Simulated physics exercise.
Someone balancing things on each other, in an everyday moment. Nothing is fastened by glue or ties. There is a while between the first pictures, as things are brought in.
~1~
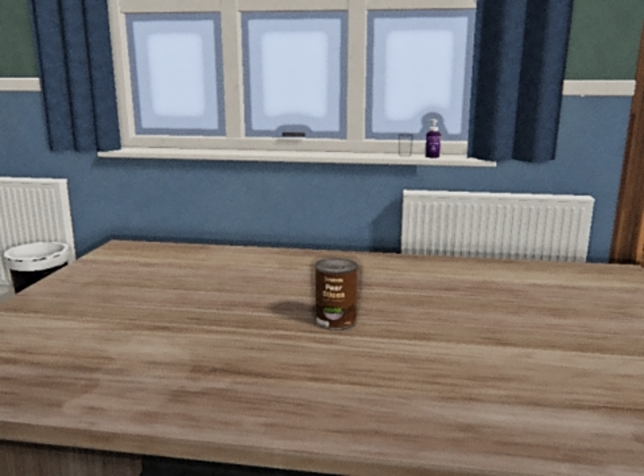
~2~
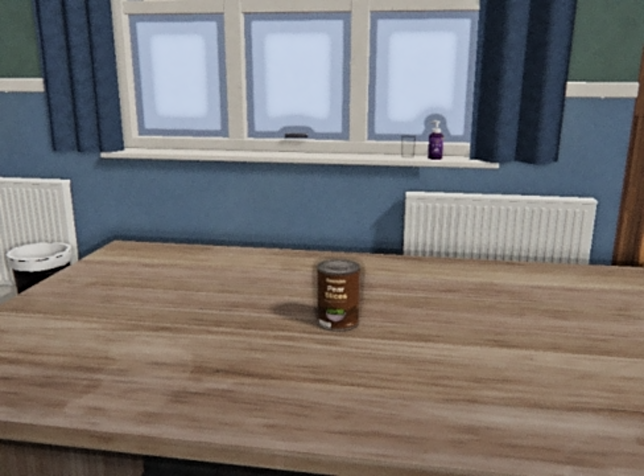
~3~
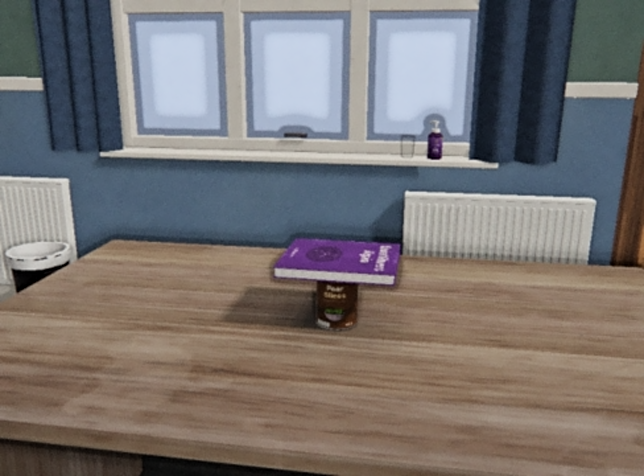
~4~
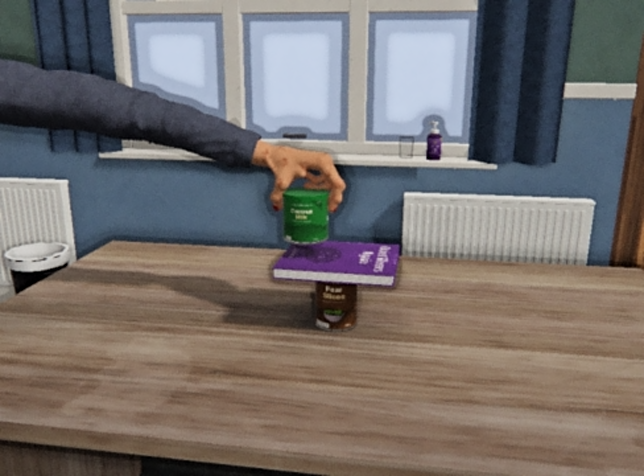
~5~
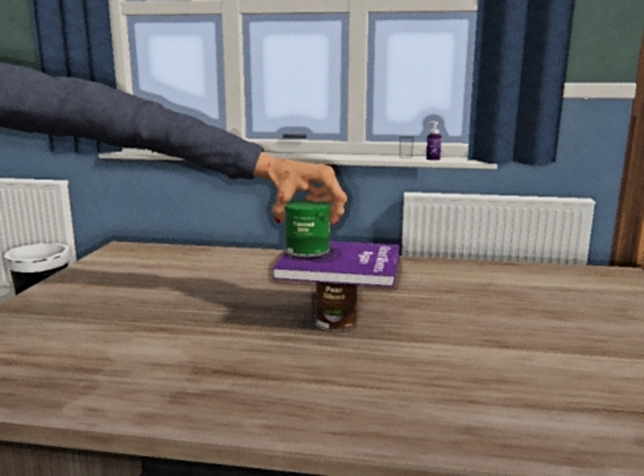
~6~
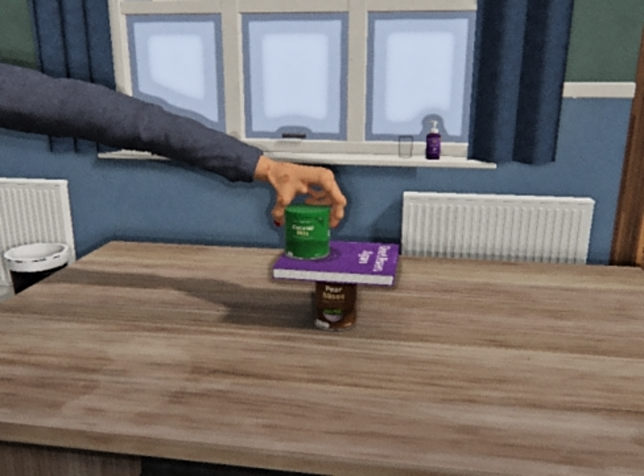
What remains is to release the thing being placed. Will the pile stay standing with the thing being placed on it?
Yes: I expect nothing will drop.
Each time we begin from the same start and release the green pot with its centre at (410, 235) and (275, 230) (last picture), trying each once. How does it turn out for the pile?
With the first placement the pile tips over, with the second it tips over.
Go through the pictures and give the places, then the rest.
In the first picture, the last thing is not in view yet.
In the second picture, the last thing is not in view yet.
In the third picture, the last thing is not in view yet; purple book (341, 260).
In the fourth picture, still above its spot; green pot (305, 215); purple book (340, 261).
In the fifth picture, still above its spot; green pot (308, 227); purple book (340, 261).
In the sixth picture, set down, still held; green pot (307, 231); purple book (339, 260).
Then, 0.60 s past the last view, things are still on the move.
Then, 1.60 s past the last view, nothing moves.
Then, 2.50 s past the last view, green pot resting near (306, 231).
Finally, all 3 still in place. Final places as the last picture's camera would see them, green pot near (306, 231). The pile keeps its balance.
